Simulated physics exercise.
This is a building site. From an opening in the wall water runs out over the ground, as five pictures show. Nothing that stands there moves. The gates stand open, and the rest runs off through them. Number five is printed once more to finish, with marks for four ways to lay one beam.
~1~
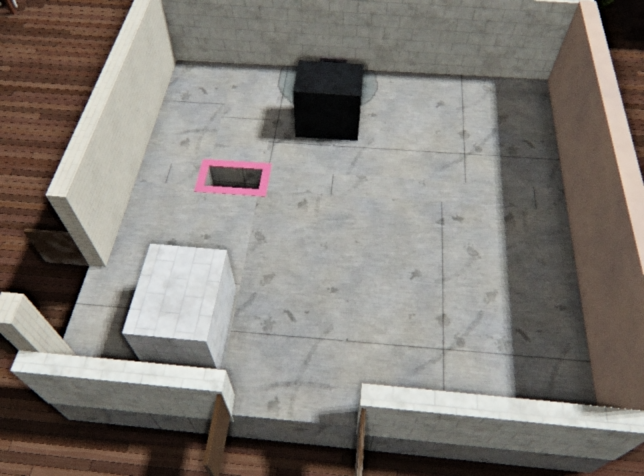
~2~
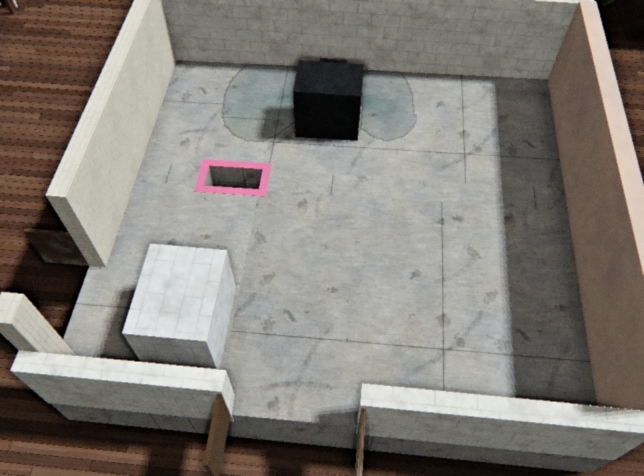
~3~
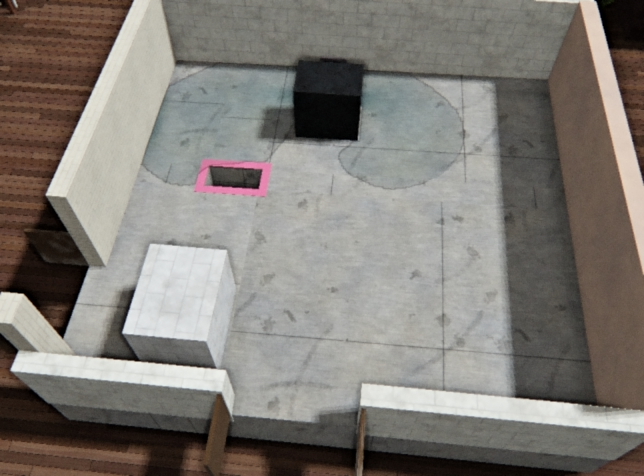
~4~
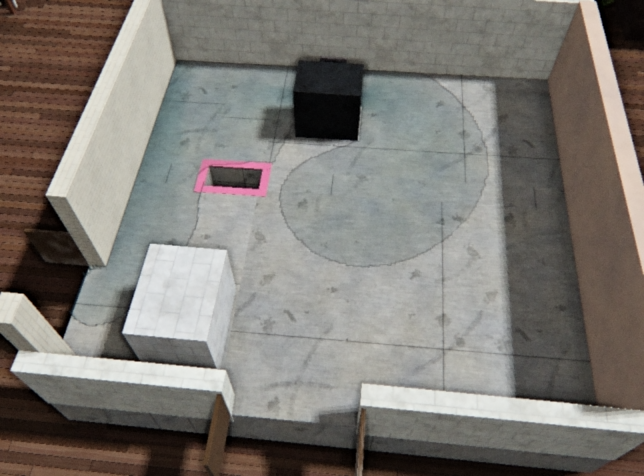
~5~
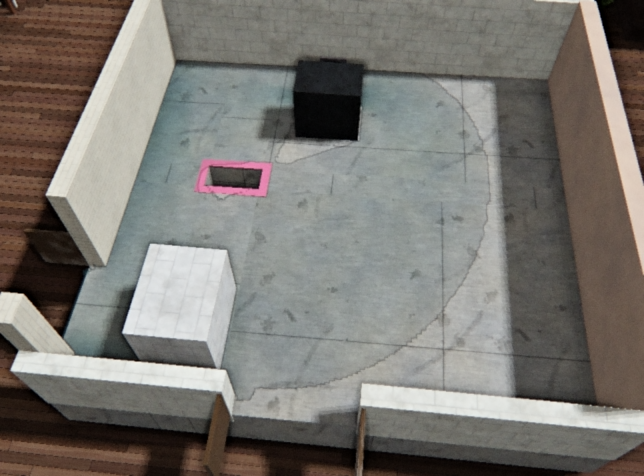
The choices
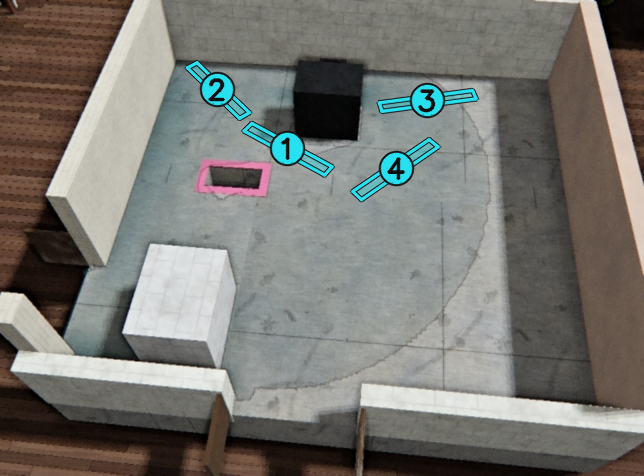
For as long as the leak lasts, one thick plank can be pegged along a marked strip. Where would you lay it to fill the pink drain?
Go for 2.
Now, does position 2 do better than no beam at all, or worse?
Better.
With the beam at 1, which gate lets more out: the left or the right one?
The left gate.
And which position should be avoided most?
The answer is 1.
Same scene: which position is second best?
4 it is.
In cyan, 1 from (248, 127) to (328, 170); 2 from (192, 65) to (244, 115); 3 from (380, 107) to (474, 94); 4 from (357, 195) to (433, 143).
With 1, next to none of the stream goes into the pink drain, about 99 % out by the gates.
With 2, about 34 % of the stream goes into the pink drain, about 66 % out by the gates.
With 3, about 7 % of the stream goes into the pink drain, about 93 % out by the gates.
With 4, about 14 % of the stream goes into the pink drain, about 86 % out by the gates.
